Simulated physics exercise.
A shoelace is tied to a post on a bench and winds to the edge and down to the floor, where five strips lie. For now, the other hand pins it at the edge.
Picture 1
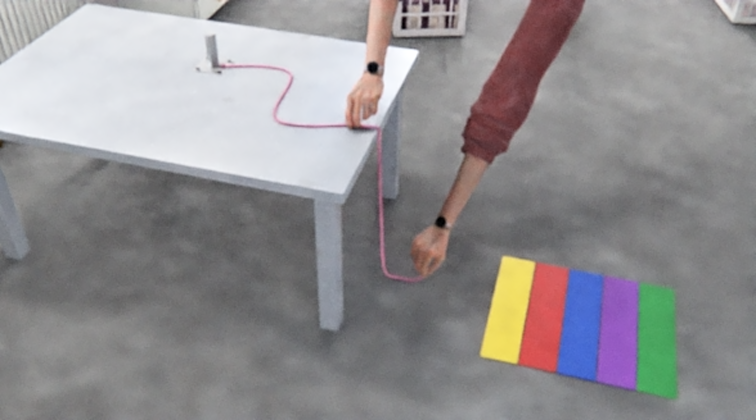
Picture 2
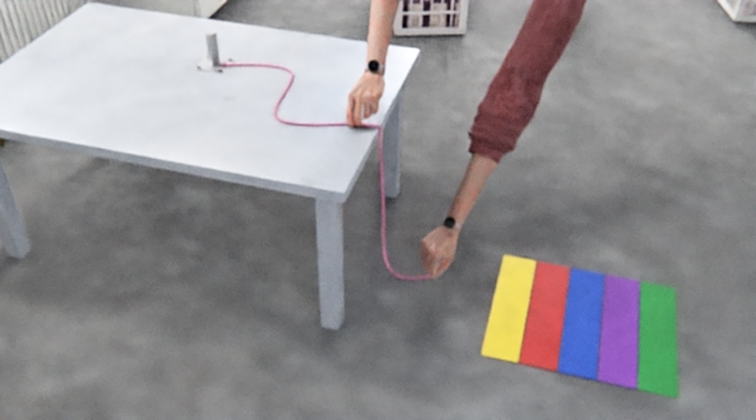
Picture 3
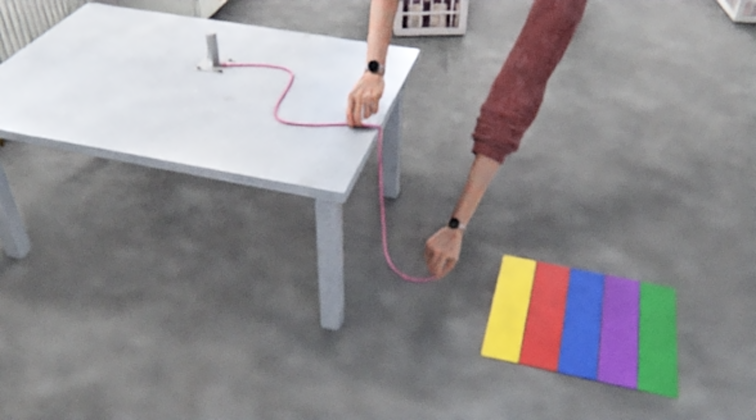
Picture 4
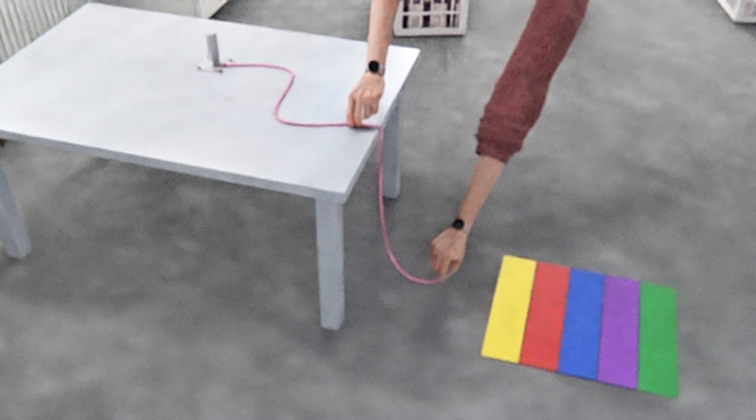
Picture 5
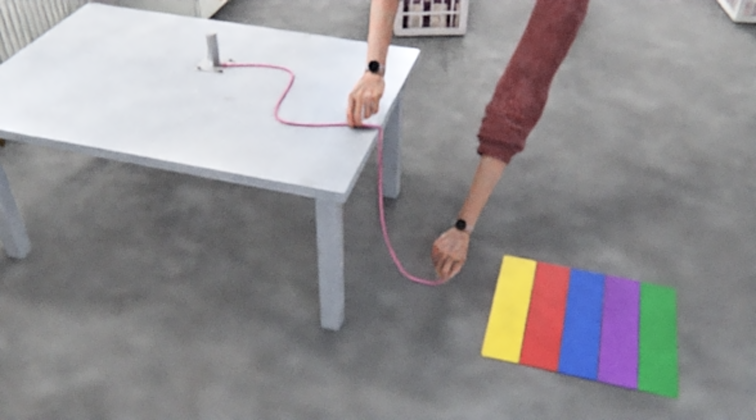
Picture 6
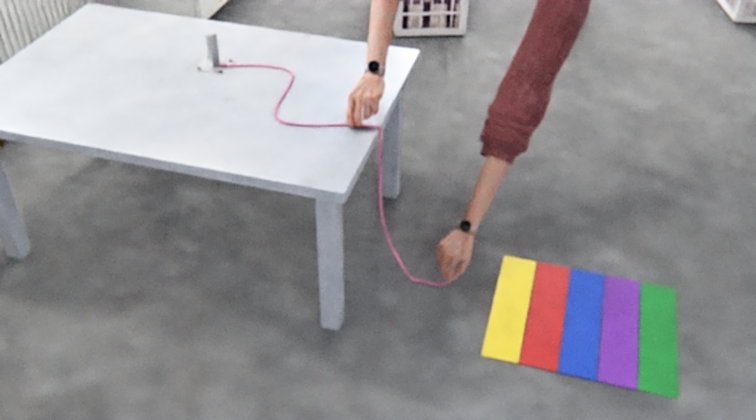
A hand pinned a pink shoelace at the edge of a white table while another hand, low near the floor, drew the hanging end slightly right, toward five coloured strips.
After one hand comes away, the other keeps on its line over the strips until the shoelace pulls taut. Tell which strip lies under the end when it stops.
The purple strip.
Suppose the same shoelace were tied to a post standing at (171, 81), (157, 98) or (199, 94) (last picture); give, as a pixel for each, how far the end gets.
Try by try: (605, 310), (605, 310) and (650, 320).
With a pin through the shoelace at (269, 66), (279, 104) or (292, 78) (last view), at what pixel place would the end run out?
Going through the three tries, you get (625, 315), (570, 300) and (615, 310).
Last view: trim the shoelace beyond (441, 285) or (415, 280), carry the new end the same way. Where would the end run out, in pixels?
(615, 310) and (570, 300).
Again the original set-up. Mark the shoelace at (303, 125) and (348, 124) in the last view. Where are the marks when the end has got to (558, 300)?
To (379, 123) and (392, 160).
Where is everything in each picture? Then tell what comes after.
End (427, 274); yellow (503, 340); red (540, 348); blue (578, 356); purple (617, 365); green (657, 373), in the first picture.
End (436, 274); shoelace through (257, 65) (286, 91) (303, 124) (380, 136) (383, 203) (387, 262), in the second picture.
End (440, 275), in the third picture.
End (445, 276); shoelace through (258, 66) (286, 91) (303, 125) (380, 136) (381, 203) (395, 263), in the fourth picture.
End (447, 277), in the fifth picture.
End (452, 278); shoelace through (257, 66) (286, 92) (303, 125) (380, 137) (381, 204) (401, 263), in the sixth picture.
Early on, end near (558, 300); over red.
Midway, end near (602, 309); over blue.
At the end of the slack, end near (629, 314); over purple. It gets as far as the purple strip.
